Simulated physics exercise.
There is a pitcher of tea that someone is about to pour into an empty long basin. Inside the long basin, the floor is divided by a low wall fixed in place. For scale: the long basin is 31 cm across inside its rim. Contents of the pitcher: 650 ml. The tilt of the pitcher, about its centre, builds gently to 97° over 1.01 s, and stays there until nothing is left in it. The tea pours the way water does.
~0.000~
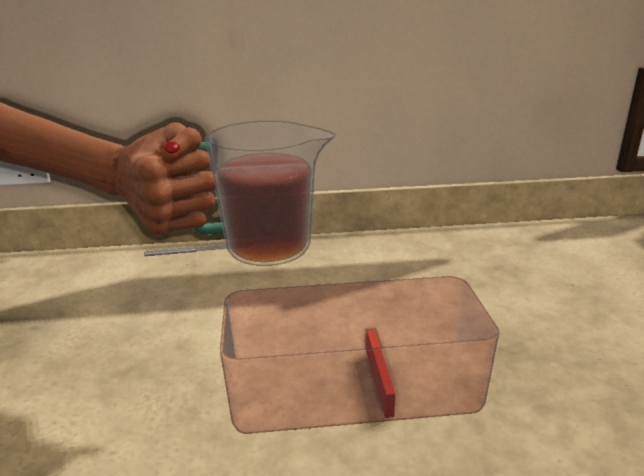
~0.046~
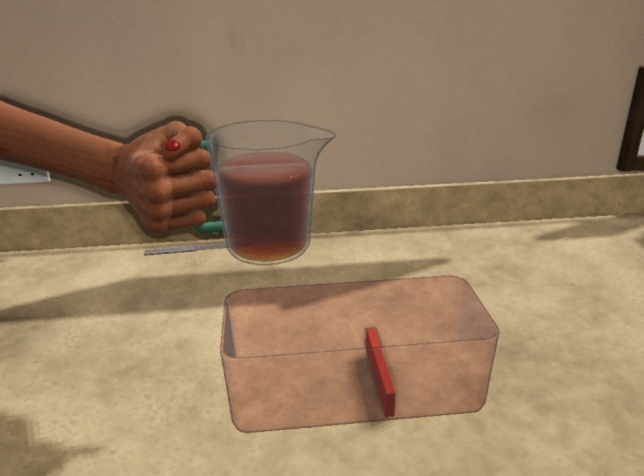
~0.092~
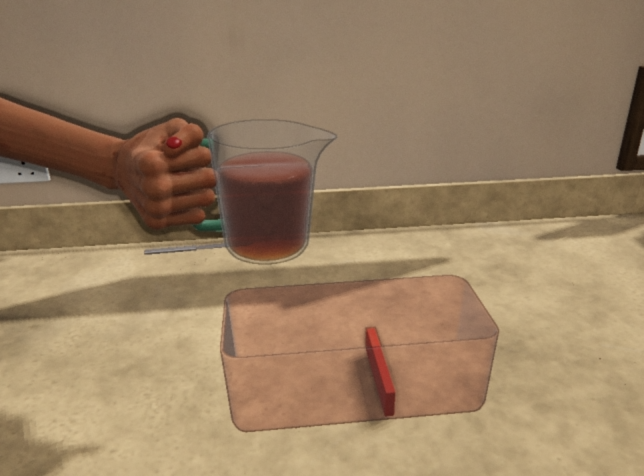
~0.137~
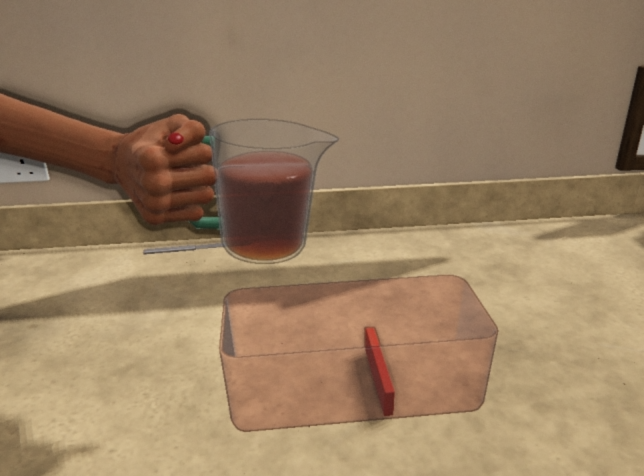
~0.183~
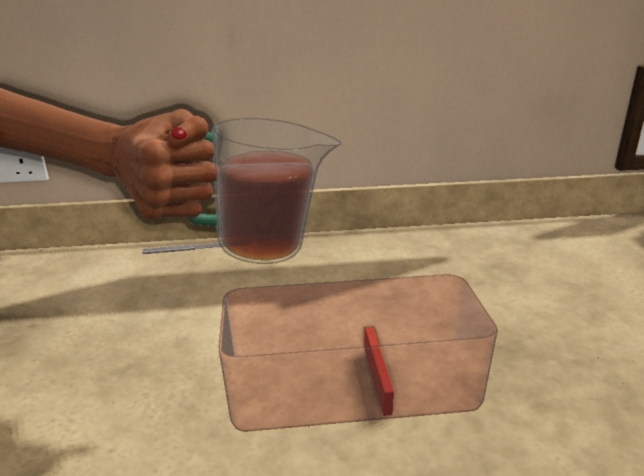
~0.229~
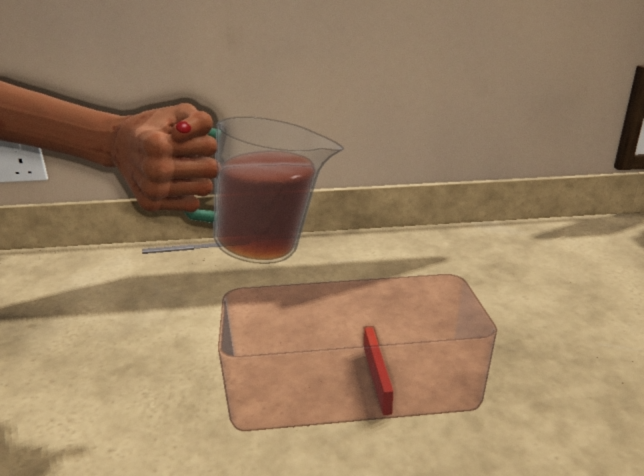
At first, a hand at the left holds a clear pitcher of reddish-brown liquid upright above an empty, see-through long basin with a red upright piece in it. The hand then slowly tilts the pitcher slightly to the right, its spout dipping a little, while the basin stays still.
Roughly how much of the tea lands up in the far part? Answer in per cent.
Around 75 %.
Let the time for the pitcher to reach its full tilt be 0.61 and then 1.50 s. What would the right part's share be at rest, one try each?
Roughly 75 per cent the first time and 75 per cent the second.
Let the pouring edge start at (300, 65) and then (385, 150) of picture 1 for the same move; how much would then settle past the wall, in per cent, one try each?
55 per cent first, 80 per cent second.
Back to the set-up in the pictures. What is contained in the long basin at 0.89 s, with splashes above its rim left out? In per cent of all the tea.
Around 38 per cent of the whole.
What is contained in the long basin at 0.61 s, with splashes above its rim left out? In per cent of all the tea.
Estimate - around 0 in a hundred parts.
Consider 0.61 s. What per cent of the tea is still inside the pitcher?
At that time about 88 in a hundred parts are still held.
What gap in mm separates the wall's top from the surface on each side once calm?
It's around 30 mm on the left side and around 4 mm on the right side.
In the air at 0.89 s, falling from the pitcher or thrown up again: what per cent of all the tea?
Around 24 percent of the liquid.
Then, 0.61 s in, the tilt is 64° and 89 per cent is still to pour, 0 is left of the wall and 0 right of it.
Then, 0.89 s in, the tilt is 94° and 38 per cent is still to pour, 2 is left of the wall and 36 right of it.
Then, 1.19 s in, the tilt is 97° and 6 per cent is still to pour, 12 is left of the wall and 75 right of it.
Then, 1.51 s in, the tilt is 97° and 1 per cent is still to pour, 22 is left of the wall and 75 right of it.
Finally, 23 per cent lies left of the wall, 75 right of it and 2 outside.
